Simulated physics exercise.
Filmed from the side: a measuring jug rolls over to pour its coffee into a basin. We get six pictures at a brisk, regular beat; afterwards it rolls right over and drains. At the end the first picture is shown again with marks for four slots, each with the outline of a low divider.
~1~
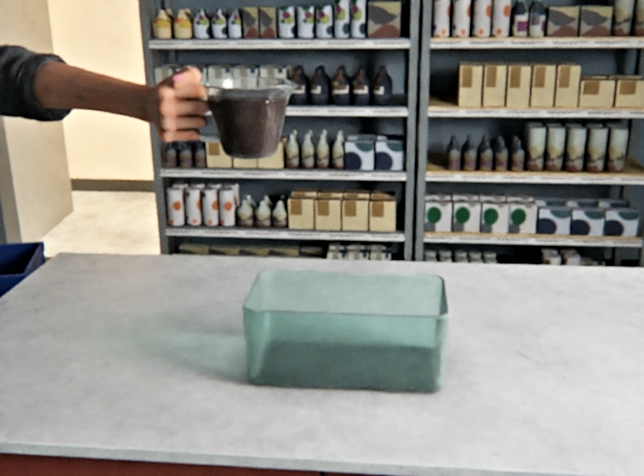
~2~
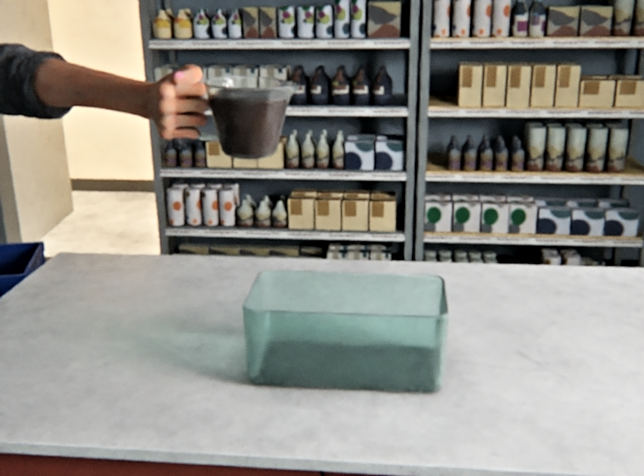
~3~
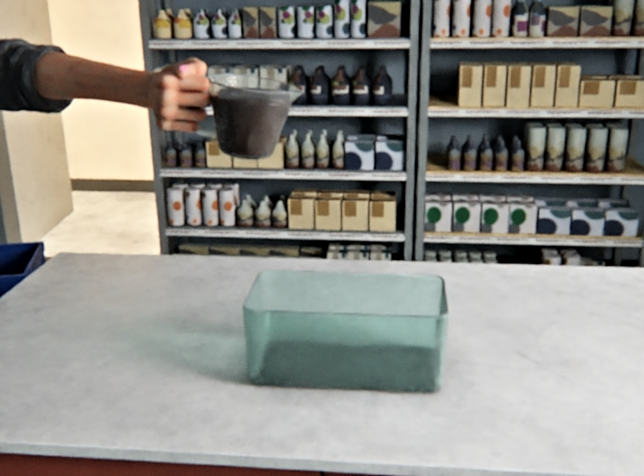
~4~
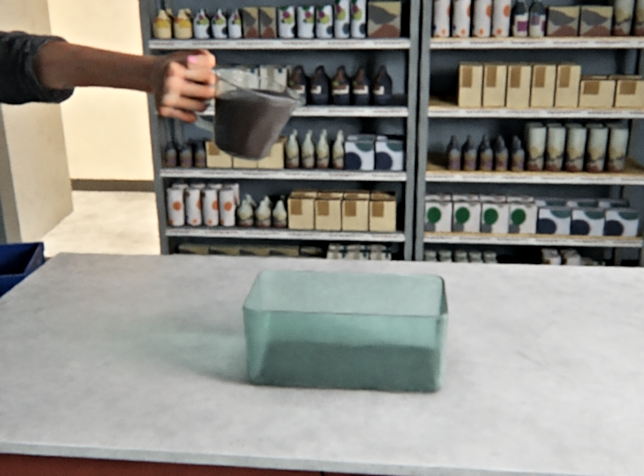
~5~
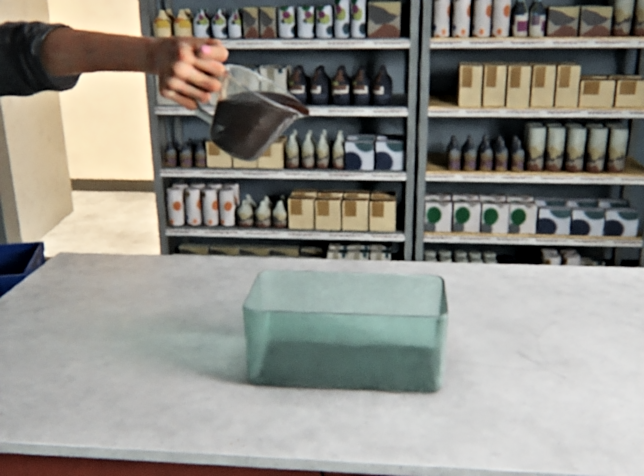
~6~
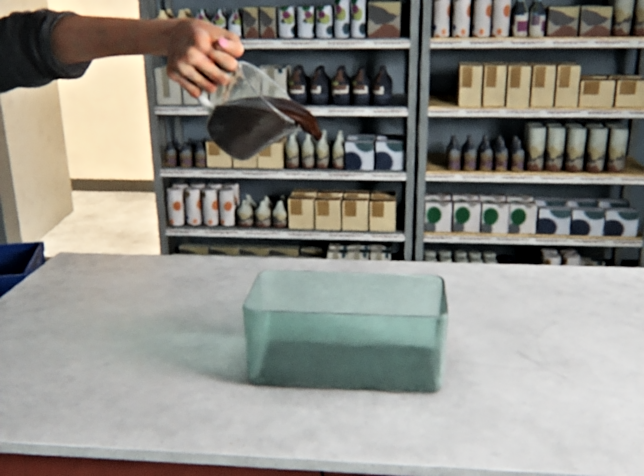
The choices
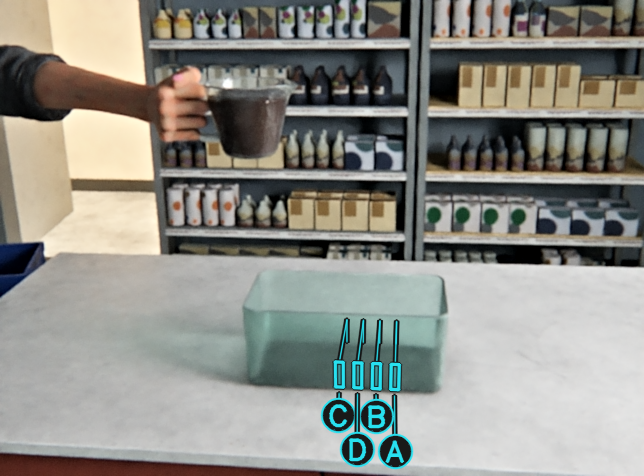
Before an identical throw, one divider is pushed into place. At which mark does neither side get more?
Take D.
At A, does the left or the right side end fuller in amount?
More ends on the left.
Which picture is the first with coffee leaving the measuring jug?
Picture 5.
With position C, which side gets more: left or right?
The right one.
On the marked copy, A at (394, 395); B at (375, 394); C at (339, 393); D at (357, 393).
With A, about 88 % ends left of the wall and 8 % right of it; 4 % is lost outside.
With B, about 79 % ends left of the wall and 12 % right of it; 9 % is lost outside.
With C, about 9 % ends left of the wall and 87 % right of it; 3 % is lost outside.
With D, about 53 % ends left of the wall and 43 % right of it; 3 % is lost outside.
